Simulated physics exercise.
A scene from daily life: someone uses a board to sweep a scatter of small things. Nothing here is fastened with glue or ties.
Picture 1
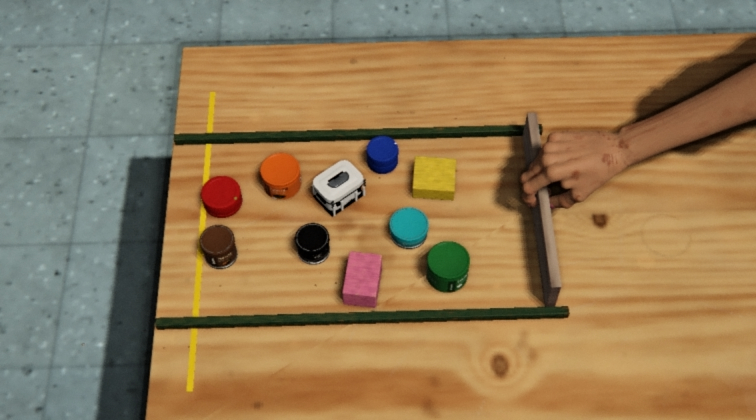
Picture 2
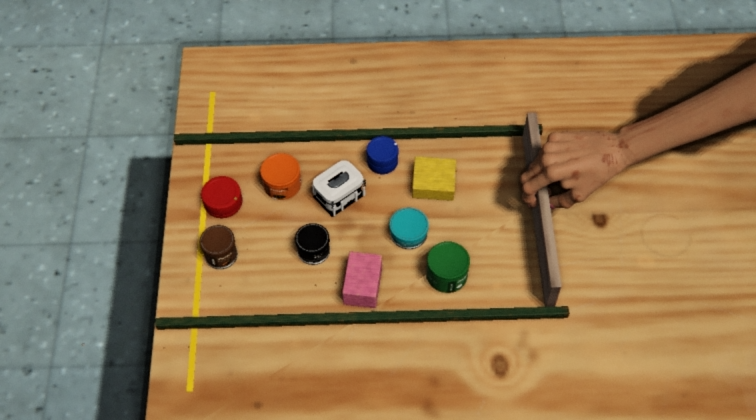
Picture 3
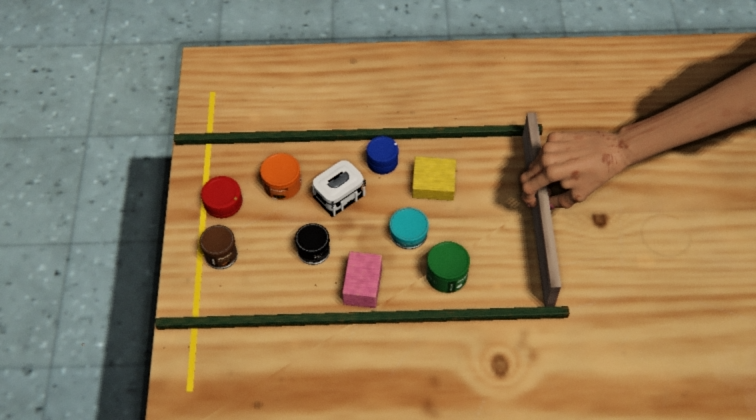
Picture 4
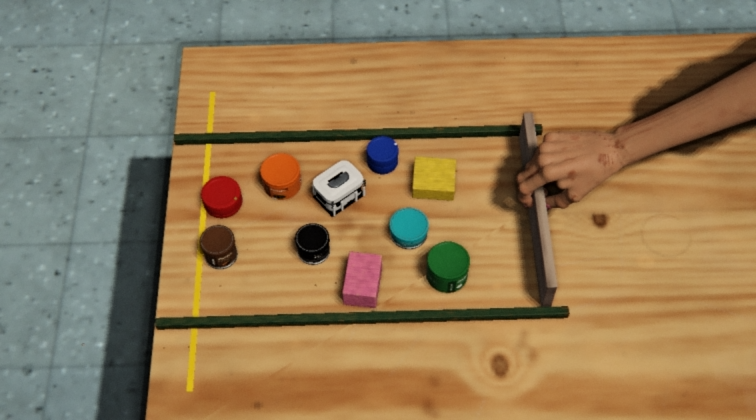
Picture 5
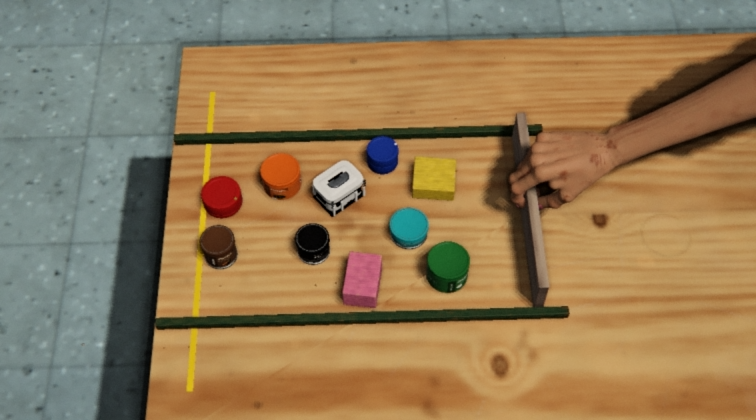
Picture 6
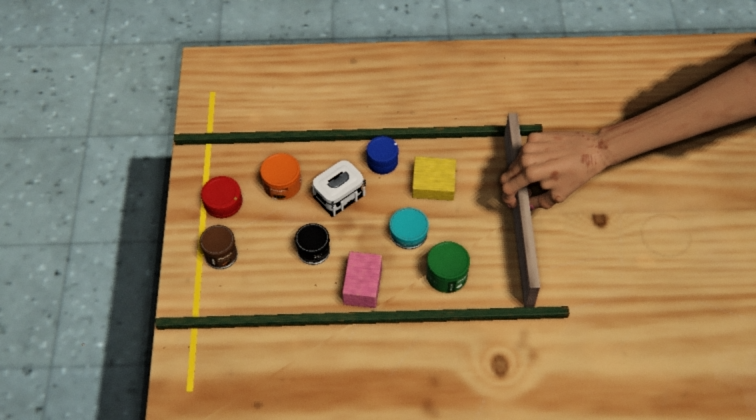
On a wooden table, a hand slides a board slightly left toward scattered small objects.
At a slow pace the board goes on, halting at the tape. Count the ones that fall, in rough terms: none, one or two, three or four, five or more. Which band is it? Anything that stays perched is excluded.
The band is five or more.
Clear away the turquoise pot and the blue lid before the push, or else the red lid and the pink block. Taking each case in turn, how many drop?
I'd say 5 the first time and 4 the second time.
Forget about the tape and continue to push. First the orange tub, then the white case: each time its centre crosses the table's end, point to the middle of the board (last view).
Roughly (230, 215); roughly (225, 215).
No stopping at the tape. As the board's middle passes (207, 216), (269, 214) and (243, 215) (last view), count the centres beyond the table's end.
The counts would come out as 6, 0 and 2.
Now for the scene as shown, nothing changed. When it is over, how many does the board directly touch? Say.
It adds up to 4.
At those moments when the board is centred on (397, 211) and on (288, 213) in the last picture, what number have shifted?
First position 6; second position 10.
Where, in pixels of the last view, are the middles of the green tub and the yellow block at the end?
Near (176, 266) and (184, 187).
A little later, none off yet; red lid at rest near (222, 197); brown tin at rest near (219, 247); orange tub at rest near (280, 177).
When it is over, the number that fall off is five or more; down, pink block, white case, black tin, orange tub, brown tin and red lid.
